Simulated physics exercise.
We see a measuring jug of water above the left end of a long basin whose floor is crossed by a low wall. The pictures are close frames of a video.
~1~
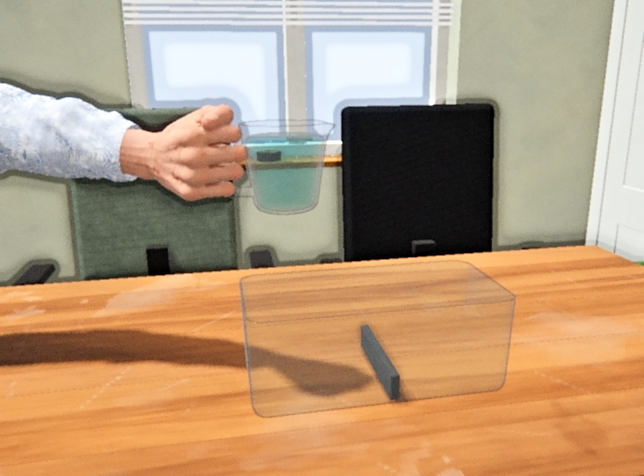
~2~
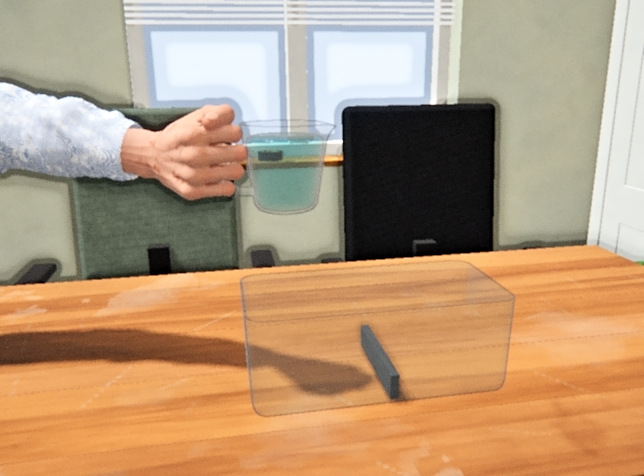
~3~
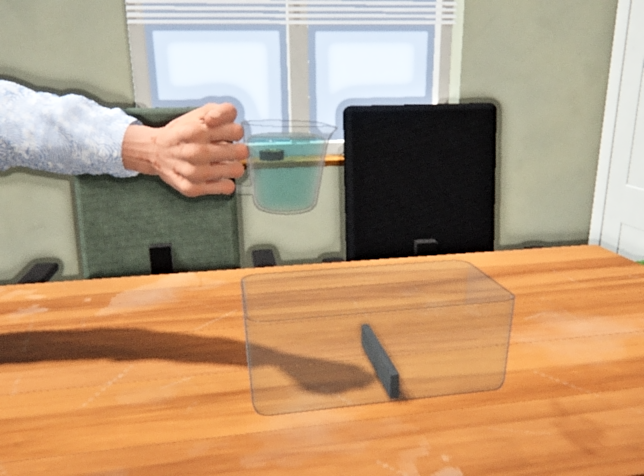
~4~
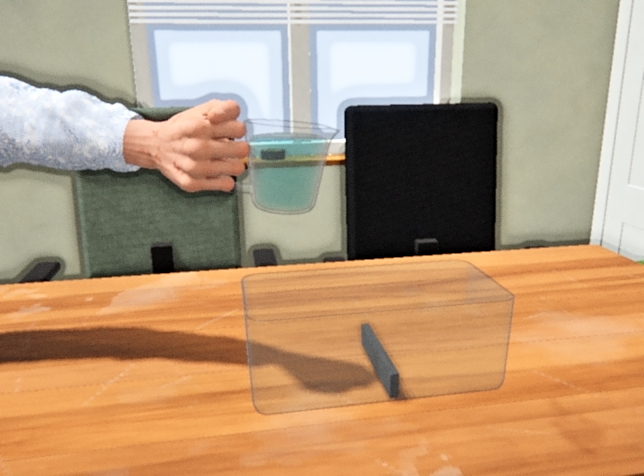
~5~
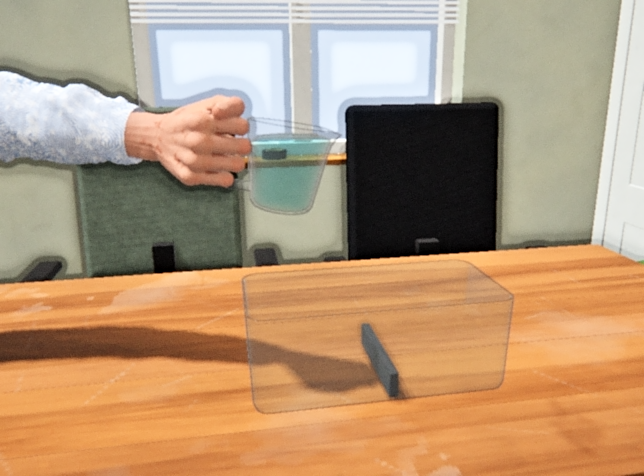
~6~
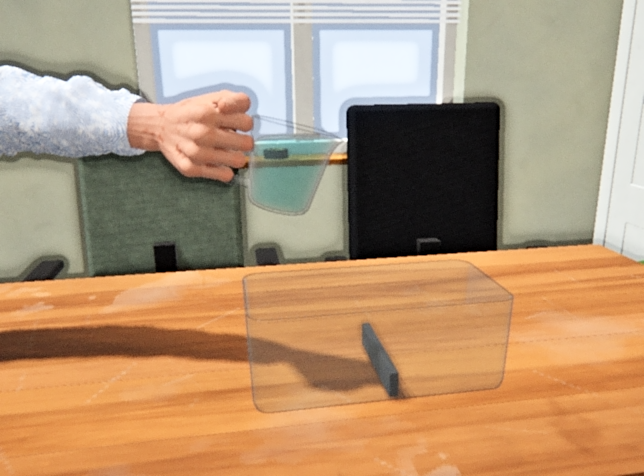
In this clip, a hand holds a clear jug of blue-green liquid above the left part of a long transparent basin with a low dark wall on a wooden table, and gradually tilts the jug slightly to the right.
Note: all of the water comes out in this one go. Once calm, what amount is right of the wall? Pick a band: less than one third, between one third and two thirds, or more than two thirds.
It is more than two thirds.
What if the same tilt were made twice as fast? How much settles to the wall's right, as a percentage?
Roughly 75 in a hundred.
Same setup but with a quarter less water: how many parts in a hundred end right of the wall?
About 75 percent.
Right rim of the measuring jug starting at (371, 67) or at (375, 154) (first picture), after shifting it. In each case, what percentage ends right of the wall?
First place gives some 90 %, second place some 95 %.
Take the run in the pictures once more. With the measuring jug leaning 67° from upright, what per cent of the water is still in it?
I'd put it near 70 %.
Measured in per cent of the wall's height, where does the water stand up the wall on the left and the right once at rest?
On the left it is 10 per cent, on the right 50.
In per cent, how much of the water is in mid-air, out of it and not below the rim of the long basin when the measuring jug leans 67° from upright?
It comes to around 20 per cent.
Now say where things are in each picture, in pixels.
In the first frame, tilt 0°; pouring edge (335, 123); surface from (244, 138) to (324, 135); the long basin's rim runs from (243, 299) to (490, 279); the wall's top is at (379, 349).
In the second frame, tilt 1°; pouring edge (336, 124); surface from (245, 138) to (325, 135).
In the third frame, tilt 2°; pouring edge (337, 126); surface from (246, 137) to (325, 136).
In the fourth frame, tilt 5°; pouring edge (339, 129); surface from (248, 138) to (327, 137).
In the fifth frame, tilt 10°; pouring edge (342, 134); surface from (250, 139) to (330, 137).
In the sixth frame, tilt 15°; pouring edge (344, 139); surface from (253, 141) to (336, 139).
A moment on, the measuring jug is tipped part way and 69 per cent is still to pour, 1 is left of the wall and 8 right of it.
Next, the measuring jug is tipped on its side and 14 per cent is still to pour, 6 is left of the wall and 62 right of it.
Then the measuring jug is tipped right over and 0 per cent is still to pour, 18 is left of the wall and 80 right of it.
Later the measuring jug is tipped right over and 0 per cent is still to pour, 19 is left of the wall and 80 right of it.
Finally, 19 per cent lies left of the wall, 80 right of it and 1 outside.
